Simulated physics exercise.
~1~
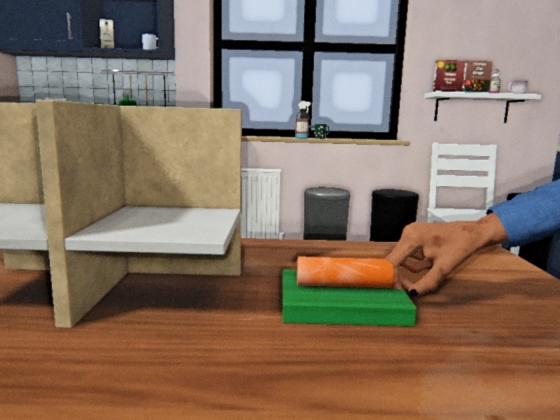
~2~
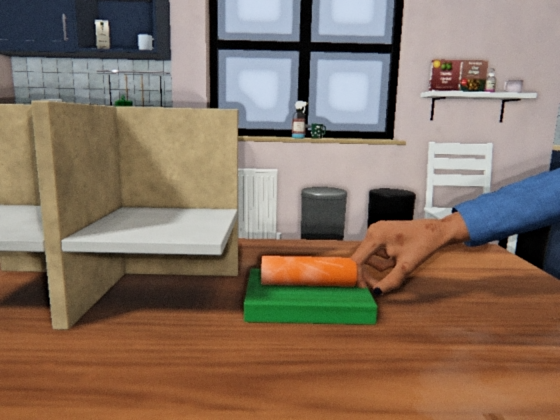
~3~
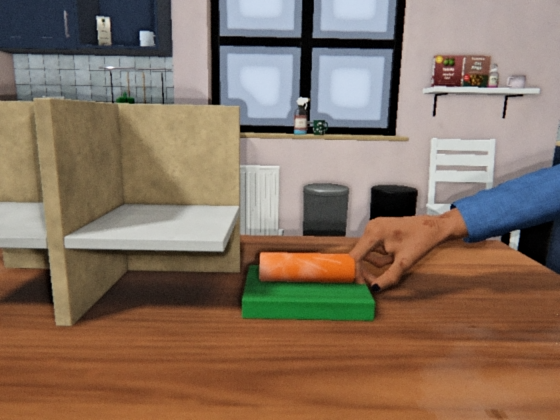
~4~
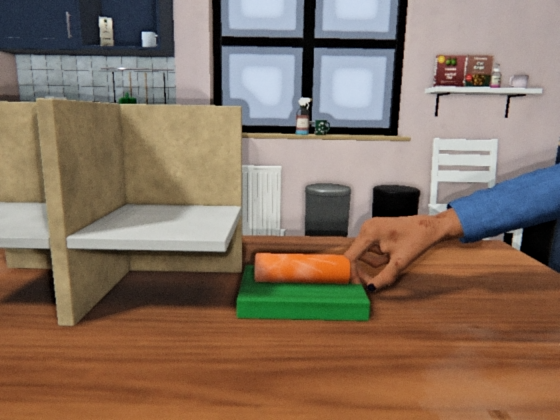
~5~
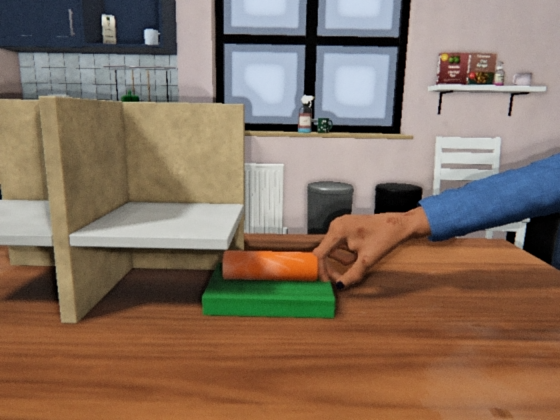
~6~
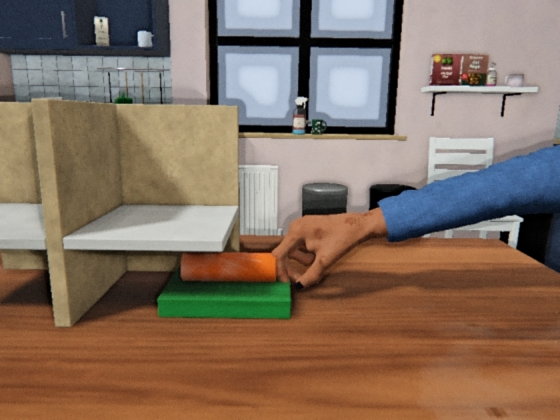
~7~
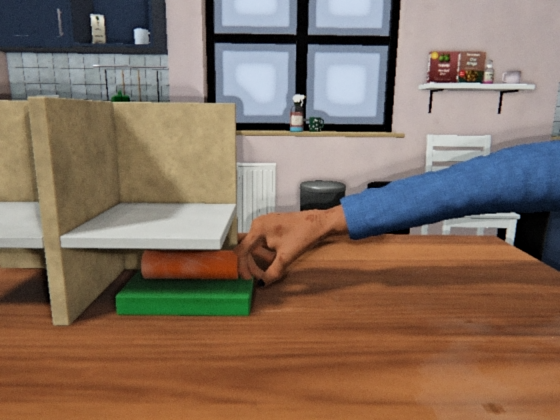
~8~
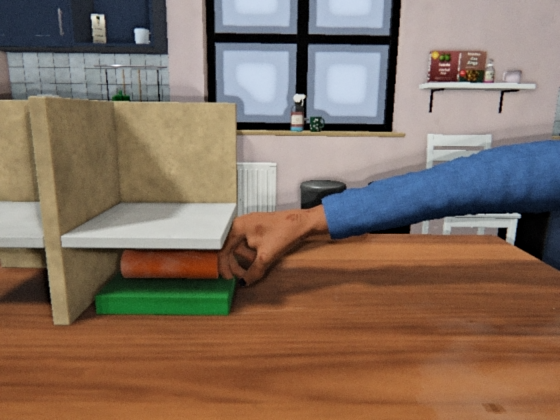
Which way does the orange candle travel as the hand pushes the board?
The orange candle moves to the left, riding on the green board until it is under the shelf.
